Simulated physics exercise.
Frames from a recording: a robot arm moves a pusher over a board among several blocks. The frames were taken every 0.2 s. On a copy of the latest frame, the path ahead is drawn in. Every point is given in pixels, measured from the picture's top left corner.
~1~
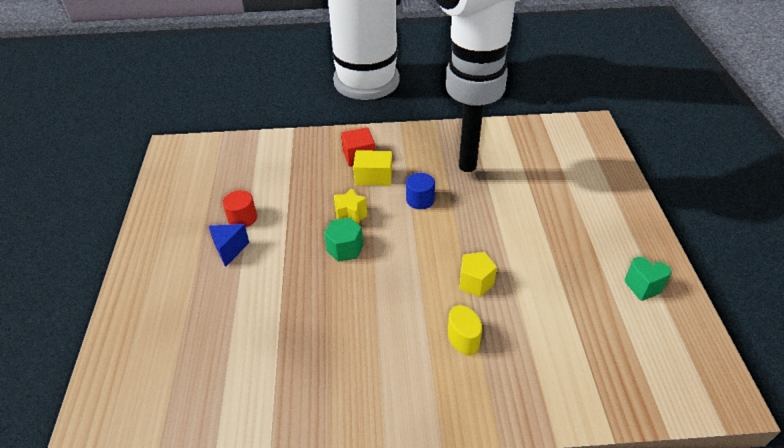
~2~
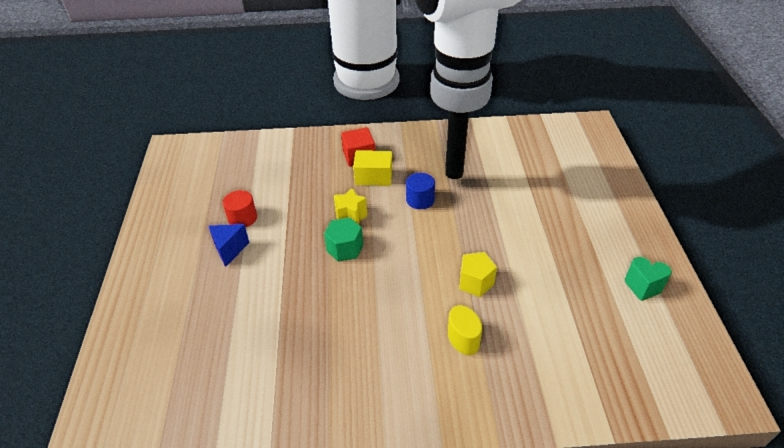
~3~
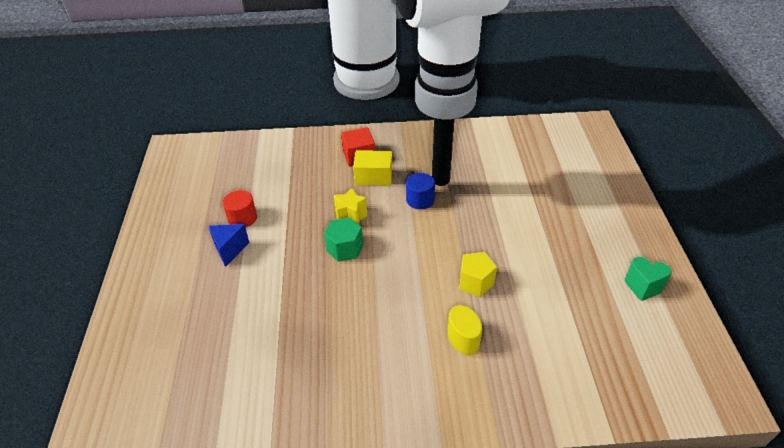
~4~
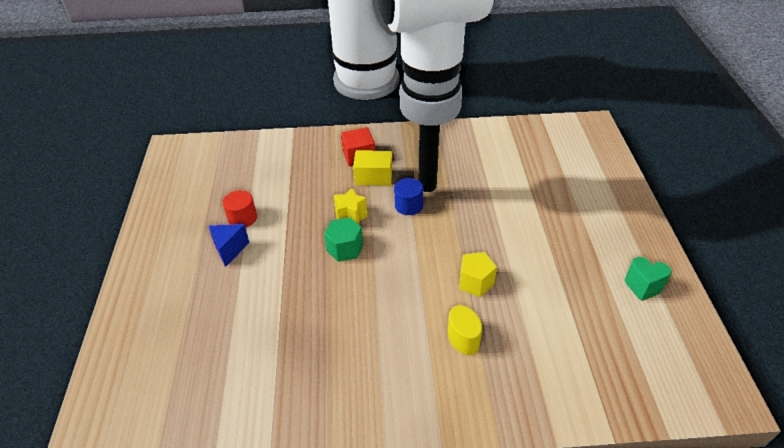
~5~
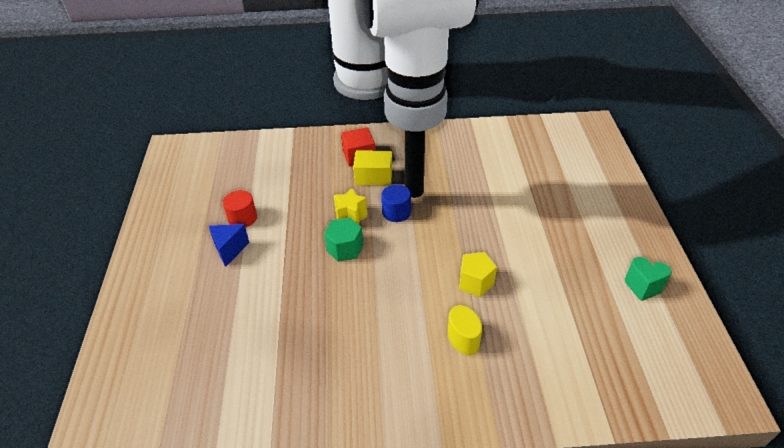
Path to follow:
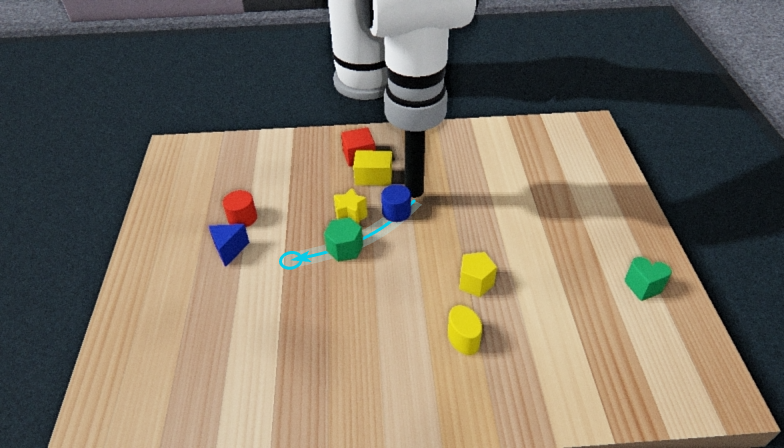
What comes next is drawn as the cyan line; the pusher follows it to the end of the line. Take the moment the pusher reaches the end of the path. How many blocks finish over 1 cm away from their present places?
There will be three or more blocks displaced.
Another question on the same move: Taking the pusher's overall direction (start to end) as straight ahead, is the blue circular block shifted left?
I expect not.
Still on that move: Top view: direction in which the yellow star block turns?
Viewed from above, clockwise.
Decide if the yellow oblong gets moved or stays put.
That block stays in place.
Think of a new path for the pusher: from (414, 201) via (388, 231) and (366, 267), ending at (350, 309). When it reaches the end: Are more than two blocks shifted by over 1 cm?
No - that is not the case.
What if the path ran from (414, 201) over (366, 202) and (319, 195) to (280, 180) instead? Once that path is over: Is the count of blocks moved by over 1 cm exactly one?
In short: Yes.
The line goes from (414, 201) by way of (383, 227) and (341, 248) to (291, 260).
What follows on the original path. One third of the way, pusher (382, 218); green hexagon (335, 233); yellow star block (342, 200), turned 25° clockwise; blue circular block (358, 215).
Two thirds of the way, pusher (339, 239); green hexagon (312, 246), turned 40° anticlockwise; yellow star block (336, 201), turned 60° clockwise; blue circular block (315, 222).
At the end, pusher (289, 251); green hexagon (284, 263), turned 115° anticlockwise; yellow star block (336, 201), turned 60° clockwise; yellow oblong unmoved; blue circular block (295, 221).
